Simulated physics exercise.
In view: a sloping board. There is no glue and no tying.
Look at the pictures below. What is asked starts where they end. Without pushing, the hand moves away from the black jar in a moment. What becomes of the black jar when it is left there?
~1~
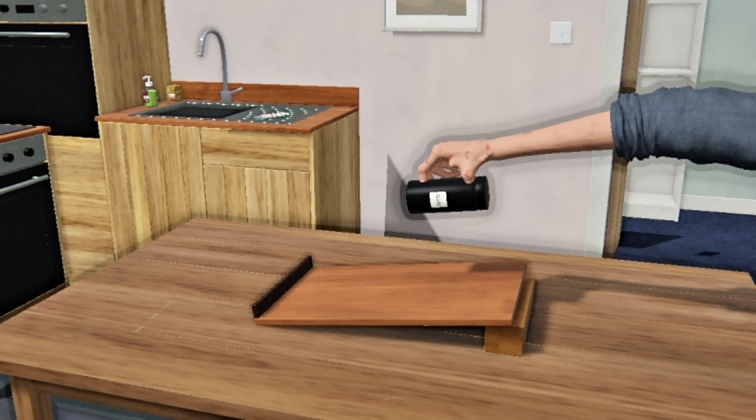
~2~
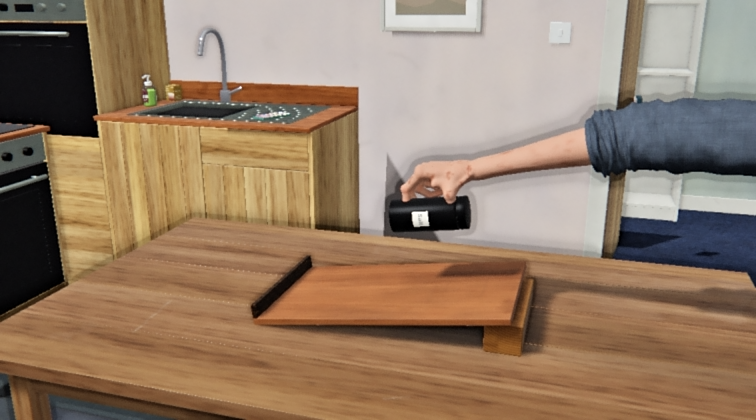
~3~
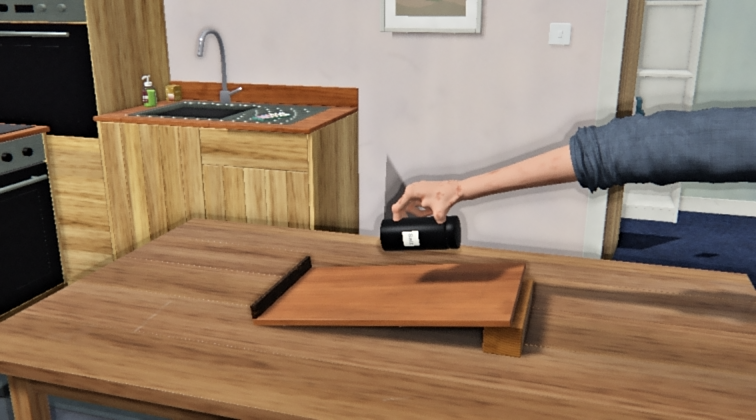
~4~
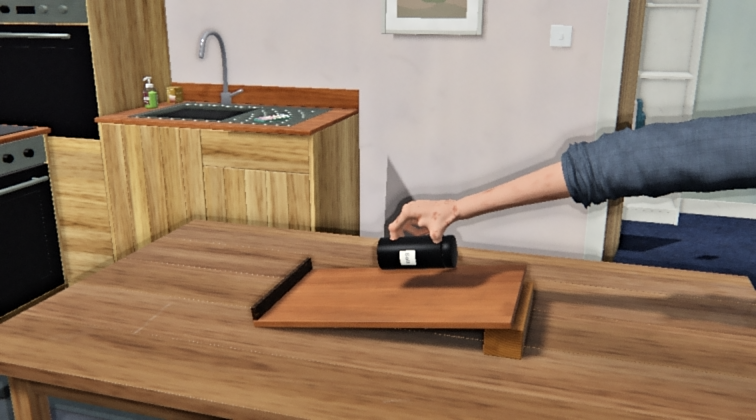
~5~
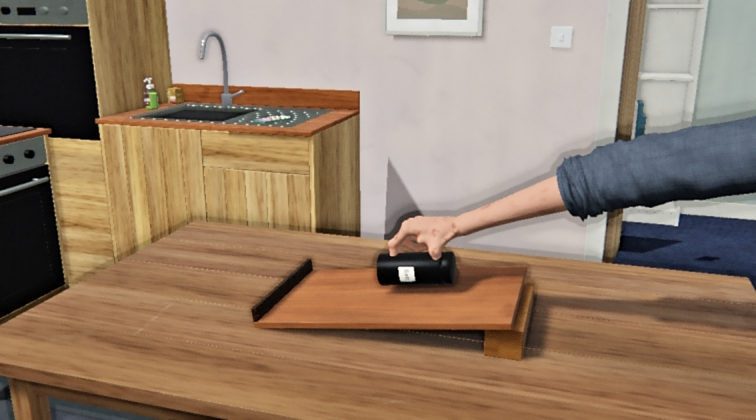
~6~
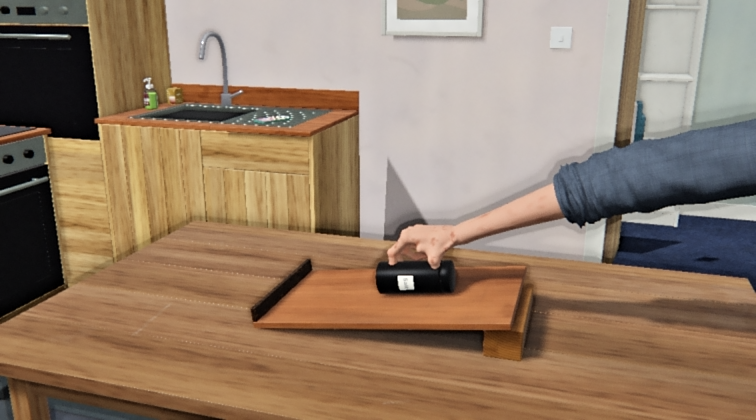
Most likely it will not move.
Then, 0.30 s past the last view, nothing moves.
Then, 0.70 s past the last view, black jar resting near (416, 277).
Finally, it is still in place. Final places as the last picture's camera would see them, black jar near (416, 277). The black jar keeps its place.
